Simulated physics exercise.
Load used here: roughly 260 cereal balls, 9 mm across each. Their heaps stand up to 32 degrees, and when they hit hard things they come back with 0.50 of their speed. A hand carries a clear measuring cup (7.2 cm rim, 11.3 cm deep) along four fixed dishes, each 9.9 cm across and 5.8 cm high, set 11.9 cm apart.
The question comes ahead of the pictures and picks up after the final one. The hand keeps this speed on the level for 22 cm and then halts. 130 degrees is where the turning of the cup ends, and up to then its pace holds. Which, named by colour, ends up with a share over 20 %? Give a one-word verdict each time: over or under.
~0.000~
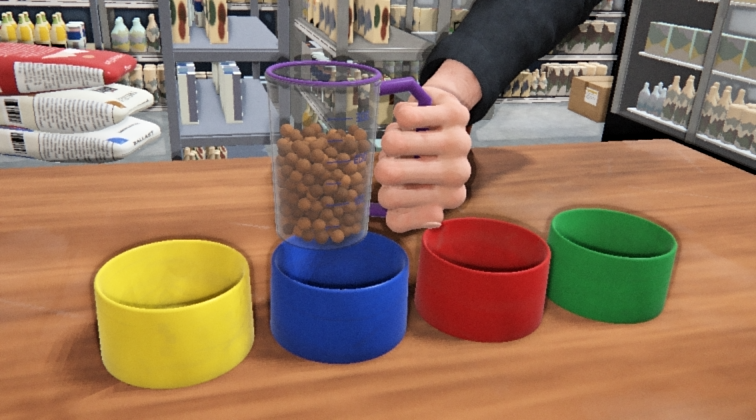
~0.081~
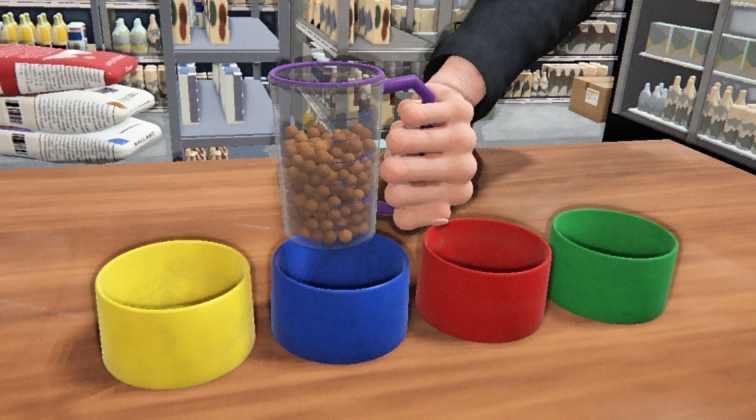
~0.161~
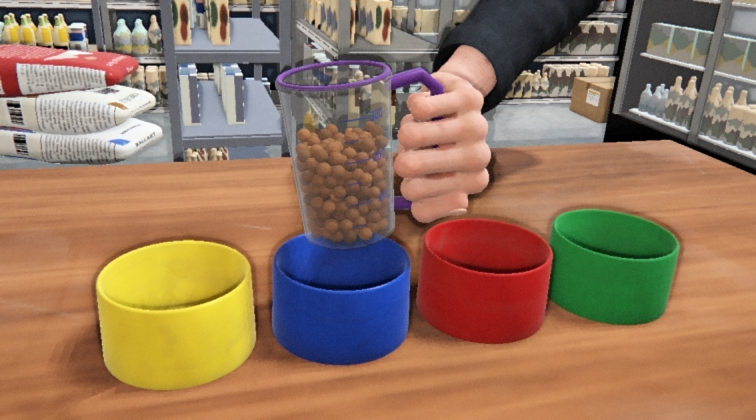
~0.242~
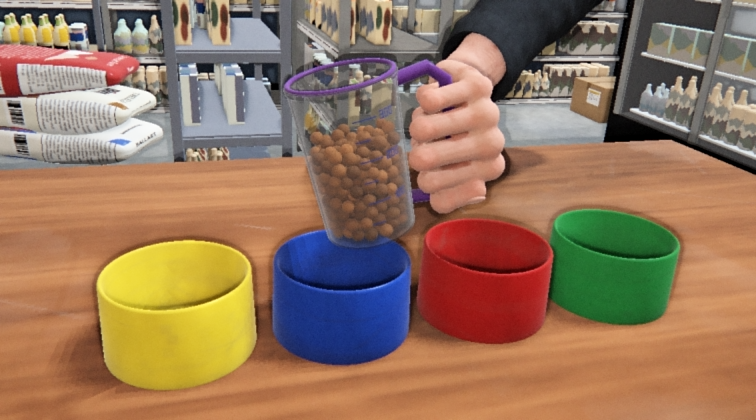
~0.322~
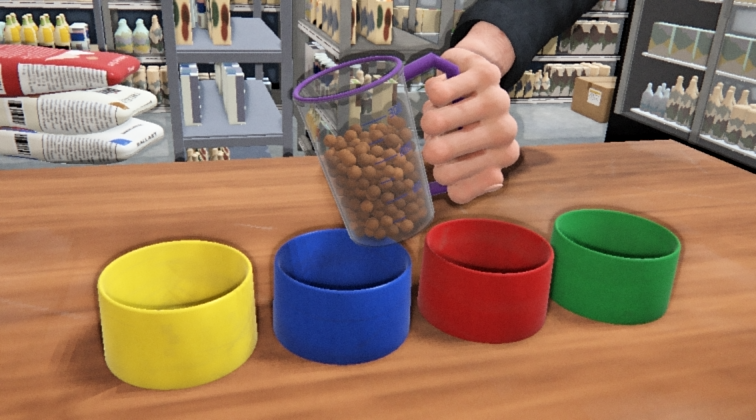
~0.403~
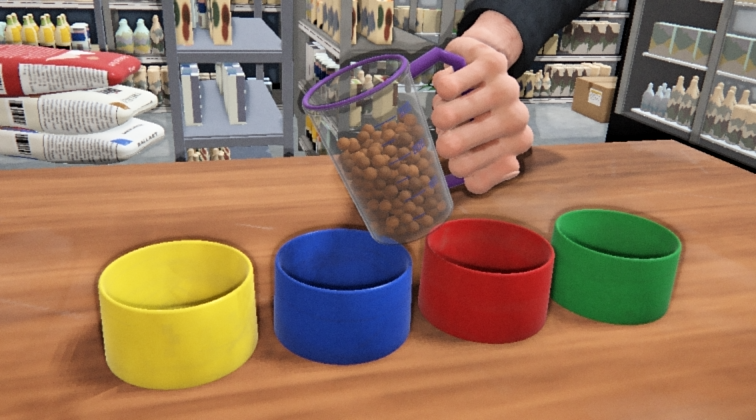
As I see it, red: More than one in five. Blue: One in five or fewer. Green: One in five or fewer. Yellow: One in five or fewer. Counter: One in five or fewer.
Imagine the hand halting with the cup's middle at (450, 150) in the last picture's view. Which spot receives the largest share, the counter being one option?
Blue.
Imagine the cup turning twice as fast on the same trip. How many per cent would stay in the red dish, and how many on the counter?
In that case you'd see red at 20 and the counter at 40.
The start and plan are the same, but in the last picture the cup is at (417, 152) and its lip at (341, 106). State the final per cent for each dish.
Final shares - red 90 %, blue 0 %, green 0 %, yellow 0 %.
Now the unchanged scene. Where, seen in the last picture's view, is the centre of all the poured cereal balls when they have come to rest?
Centre at rest, approx.: (492, 285) px.
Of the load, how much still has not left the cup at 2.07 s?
Estimate: Around 5 % of the load.
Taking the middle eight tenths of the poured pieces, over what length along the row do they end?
Some 6 cm.
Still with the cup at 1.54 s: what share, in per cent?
About 95 per cent.
Then, at 1.09 s, tilt 74 degrees; cup holds 100 %.
After 1.54 s, tilt 107 degrees; cup holds 95 %, red 5 %.
Then, at 2.07 s, tilt 130 degrees; cup holds 5 %, red 90 %.
In the end, at 2.6 s, red 90 %, blue 0 %, green 0 %, yellow 0 %, counter 10 %.
